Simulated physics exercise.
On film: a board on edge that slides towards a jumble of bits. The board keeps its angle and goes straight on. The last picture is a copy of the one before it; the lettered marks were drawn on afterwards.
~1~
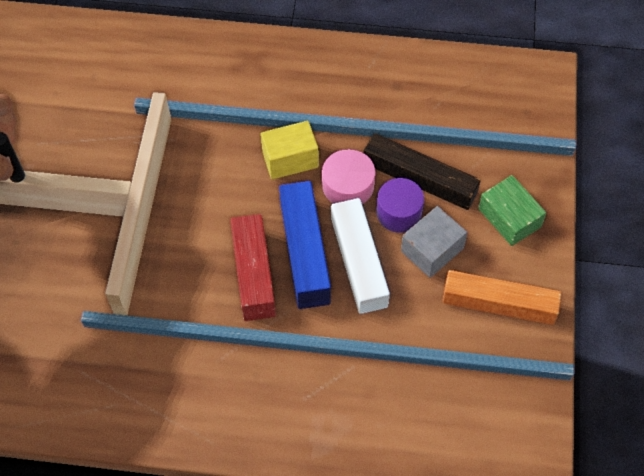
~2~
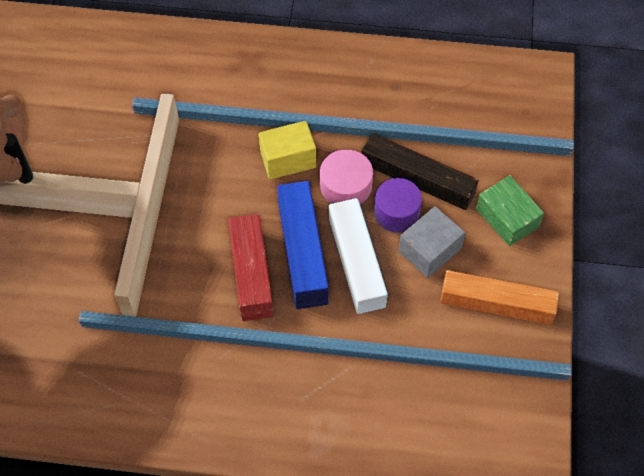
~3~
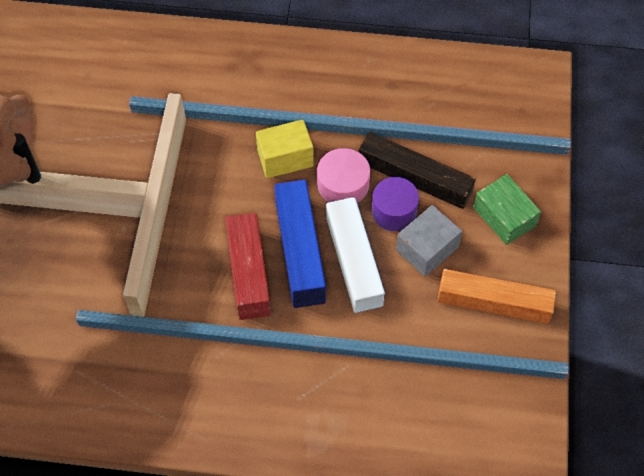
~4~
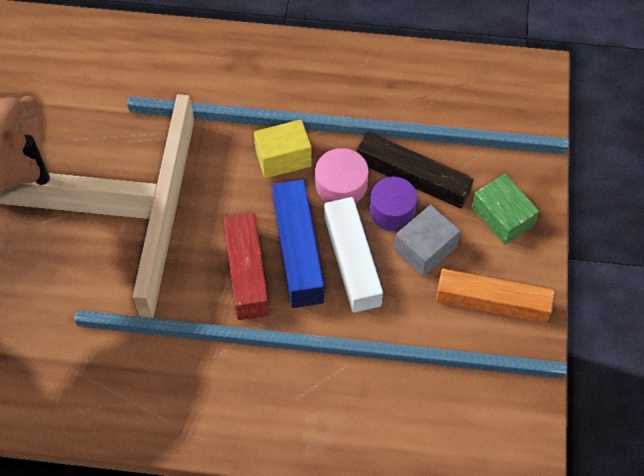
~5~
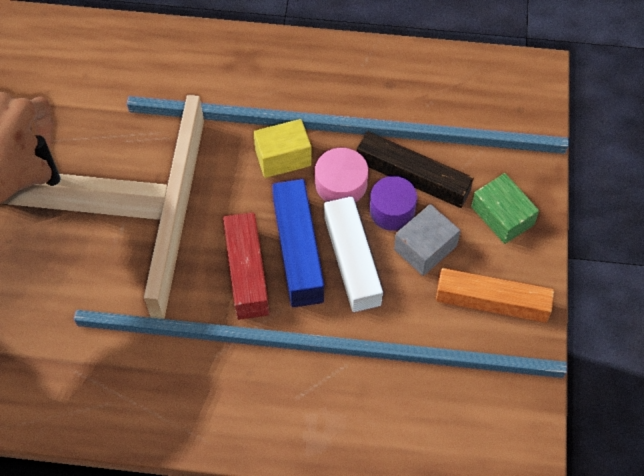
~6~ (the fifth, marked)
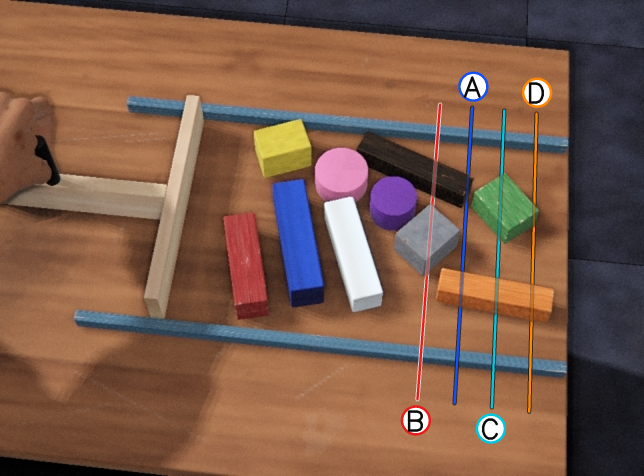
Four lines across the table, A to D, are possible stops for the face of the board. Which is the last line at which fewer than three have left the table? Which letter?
It should halt at B.
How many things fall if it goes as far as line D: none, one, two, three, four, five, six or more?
By then, six or more.
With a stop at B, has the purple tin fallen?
By then, no.
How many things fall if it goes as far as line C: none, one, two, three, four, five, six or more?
By then, six or more.
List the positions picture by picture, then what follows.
The first picture shows pink tin (349, 179); yellow block (289, 151); black bar (421, 171).
The second picture shows board (145, 190); red bar (251, 267).
The third picture shows board (153, 189); purple tin (395, 204).
The fourth picture shows board (163, 191); green block (505, 209).
The fifth picture shows board (173, 191); blue stick (298, 243); pink tin (342, 177); yellow block (282, 149).
On the marked copy, A at (464, 245); B at (430, 241); C at (499, 248); D at (533, 252).
Taking B. A third of the way, board (264, 200); yellow block (313, 149); red bar (280, 270).
Two thirds of the way, board (357, 210); green block (552, 225); orange bar (510, 300).
When it is over, board (427, 217); green block over the edge; orange bar over the edge; two fallen.
As for the rest, A drops five; C drops six; D drops seven.
